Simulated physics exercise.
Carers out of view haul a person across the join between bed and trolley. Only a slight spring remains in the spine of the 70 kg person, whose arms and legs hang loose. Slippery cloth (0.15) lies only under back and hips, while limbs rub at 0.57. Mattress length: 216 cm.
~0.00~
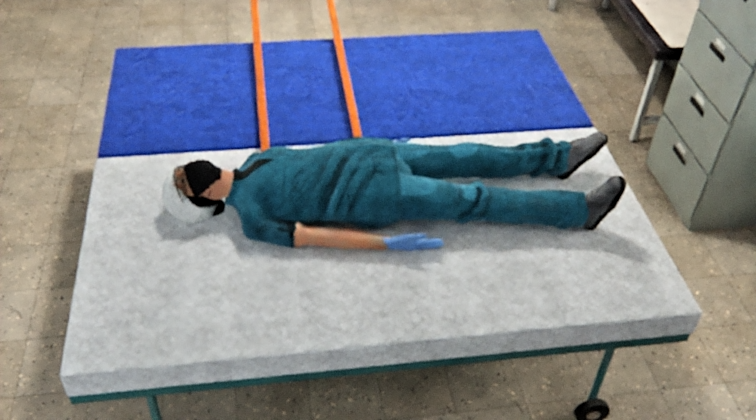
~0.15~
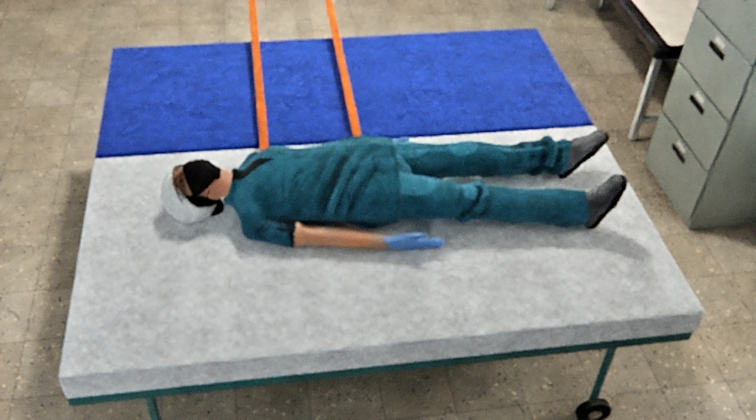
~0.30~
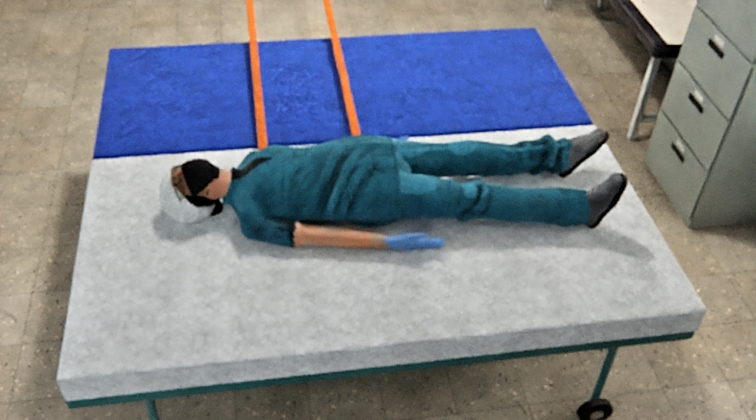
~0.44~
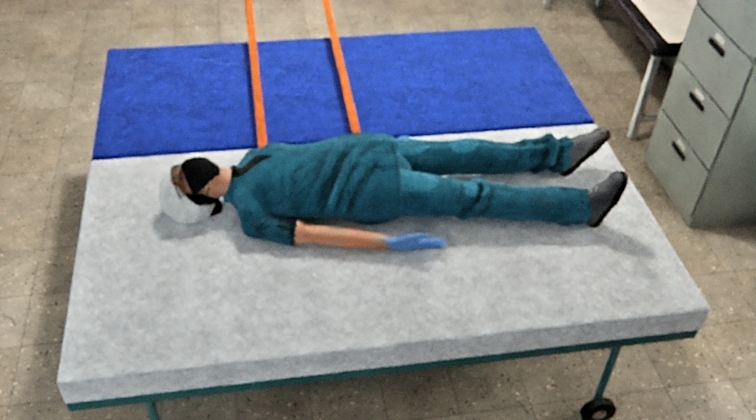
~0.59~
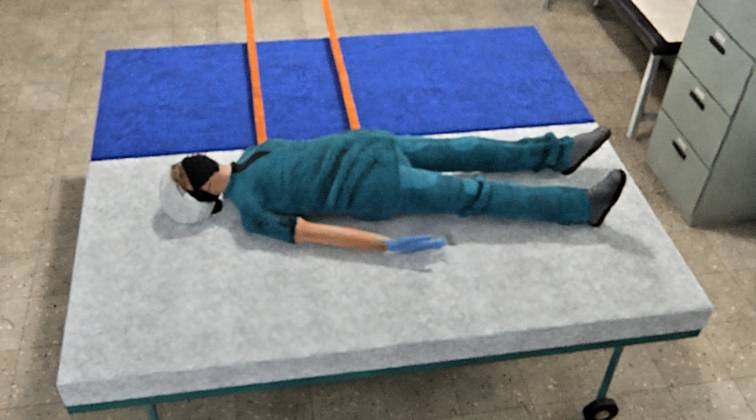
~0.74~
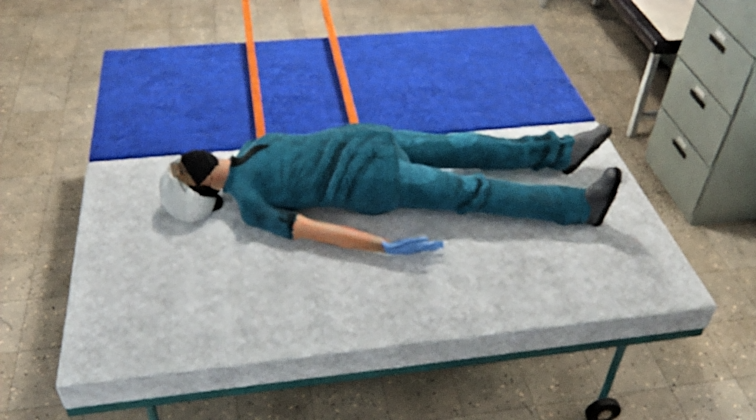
A person in teal scrubs, a white cap and blue gloves lay stretched out on a pale mattress beside a blue one with orange straps, barely moving except for slight shifts of the head and near arm.
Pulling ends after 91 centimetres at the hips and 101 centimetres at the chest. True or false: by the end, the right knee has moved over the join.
True.
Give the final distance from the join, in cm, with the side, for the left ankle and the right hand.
Left ankle: 4 cm short; right hand: 12 cm short.
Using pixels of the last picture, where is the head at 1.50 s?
(183, 133).
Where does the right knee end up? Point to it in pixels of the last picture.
Roughly at (382, 108).
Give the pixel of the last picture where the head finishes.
End position: Roughly (181, 55) in the last view.
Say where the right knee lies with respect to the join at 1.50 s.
Some 32 cm short of it.
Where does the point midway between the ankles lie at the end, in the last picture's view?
Estimated position: Around (459, 142).
After 1.00 s the right knee is 48 cm short of the join, near (467, 188) in the last picture's view.
After 1.50 s the right knee is 32 cm short of the join, near (441, 165) in the last picture's view; the left ankle 28 cm short of the join.
After 2.00 s the right knee is 13 cm short of the join, near (410, 137) in the last picture's view.
When all is still (3.8 s), head crosses the join; left hand crosses the join; right hand stops short of the join; left ankle stops short of the join; right ankle stops short of the join; right knee crosses the join.
